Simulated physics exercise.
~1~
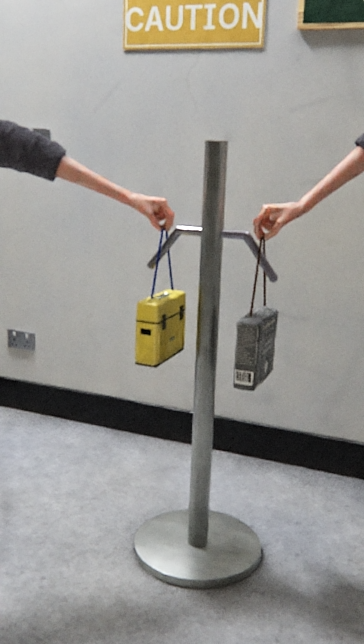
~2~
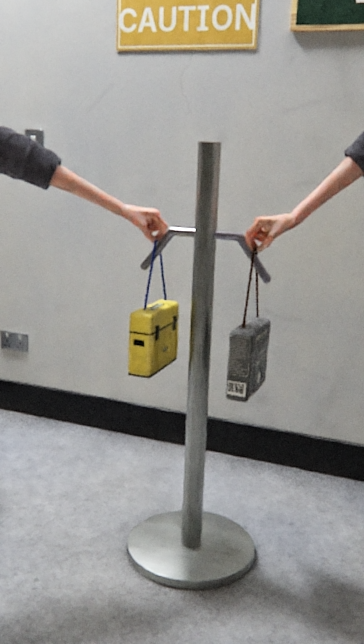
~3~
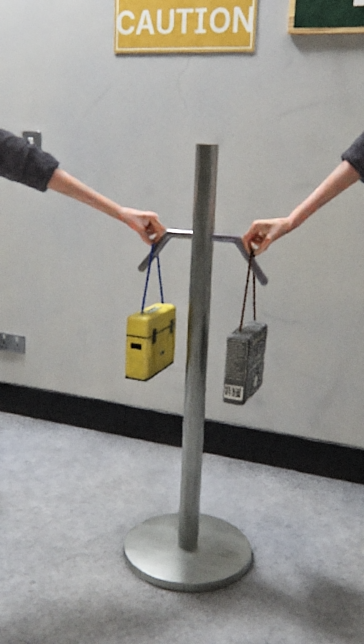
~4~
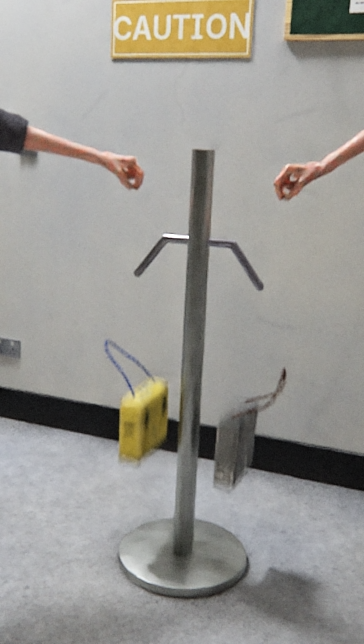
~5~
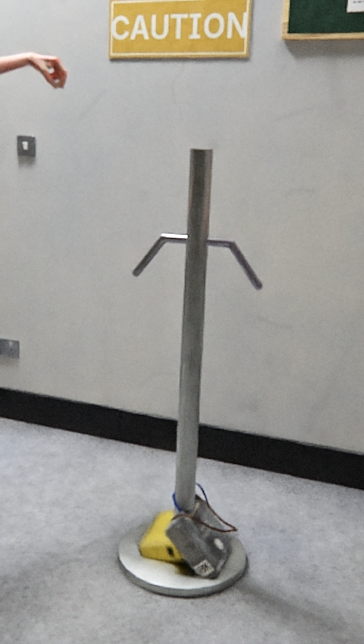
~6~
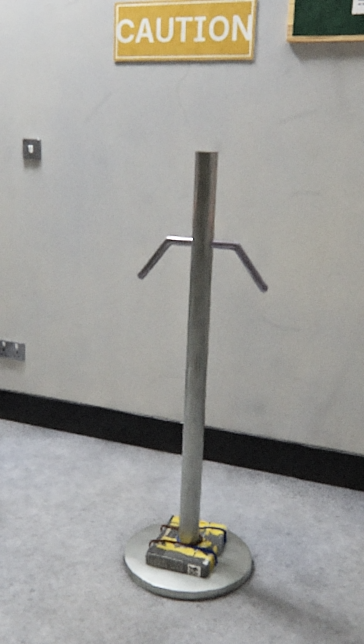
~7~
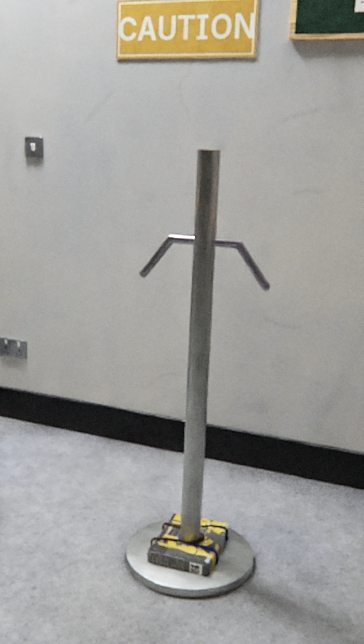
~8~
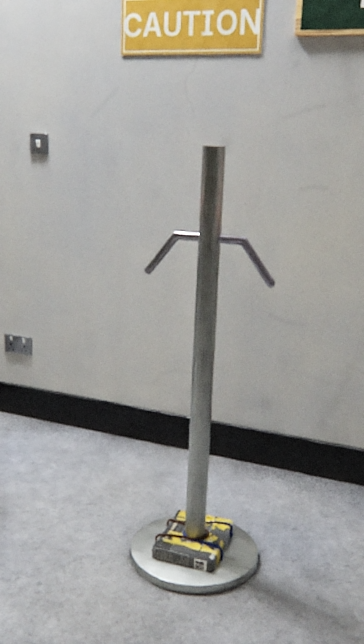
A grey metal post on a round base stands in the middle of a room, seen from the front by a slightly swaying camera, with a pale wall and a yellow caution sign behind it. Two hands reach in from either side, holding a yellow case on the left and a grey bag on the right by their loops at the post's downward-bent pegs. The hands lower them slightly, then let go and draw back. Both items slide off the pegs and drop. They tumble together at the foot of the post and end lying still on their sides, with the pegs empty.
